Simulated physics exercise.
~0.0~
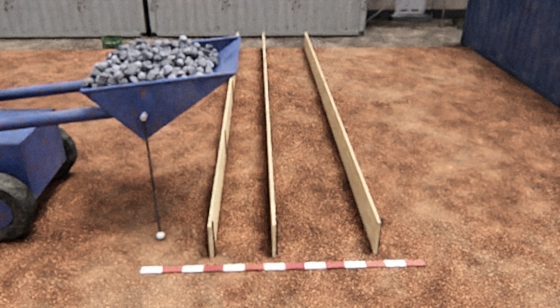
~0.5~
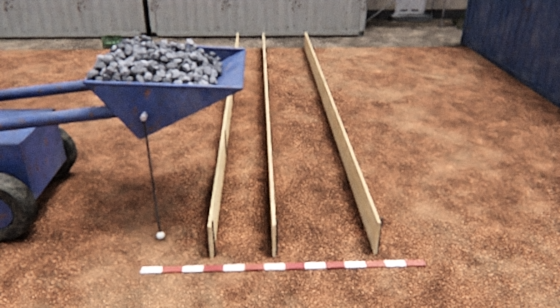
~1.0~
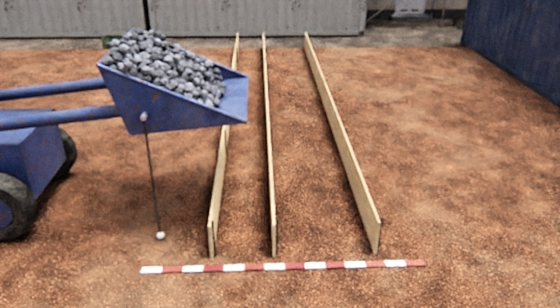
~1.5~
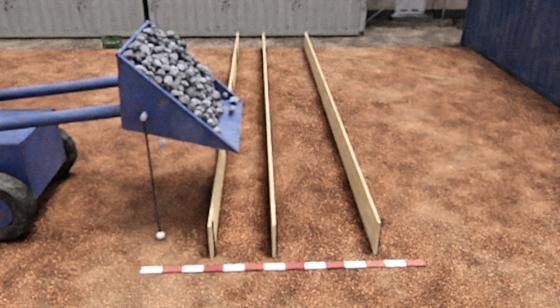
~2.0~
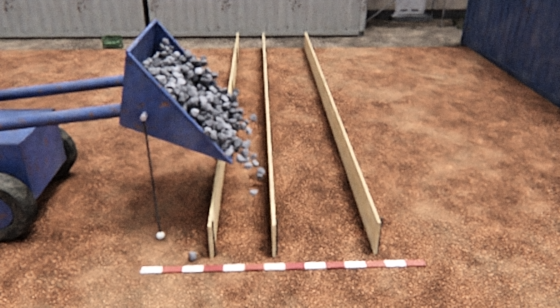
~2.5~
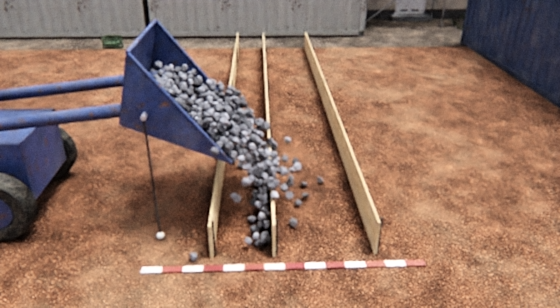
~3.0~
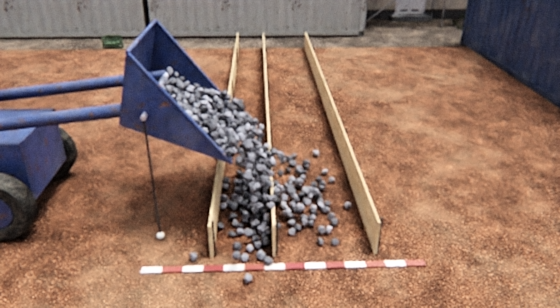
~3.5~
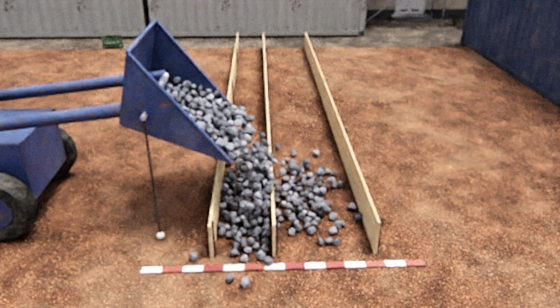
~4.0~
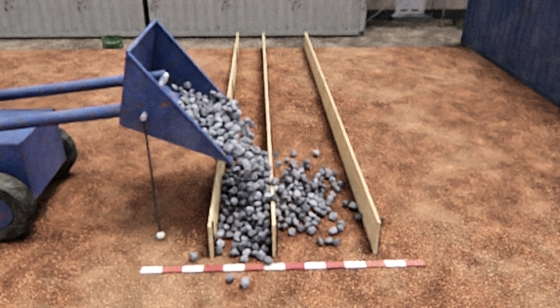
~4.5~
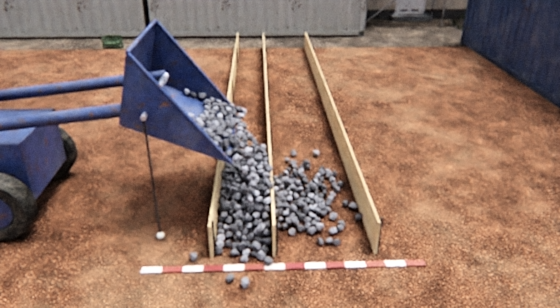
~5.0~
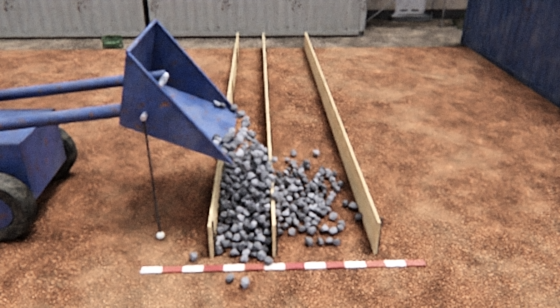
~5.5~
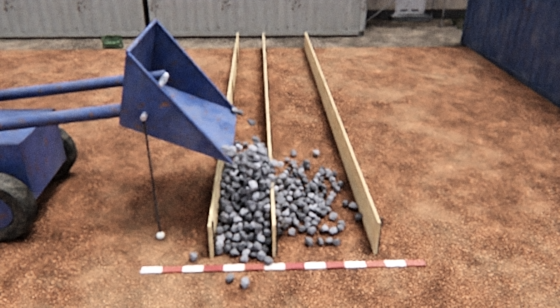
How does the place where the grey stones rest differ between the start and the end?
At the start the stones were heaped in the raised blue bucket on the left. By the end they lay lower down and further right, on the ground among the wooden planks.
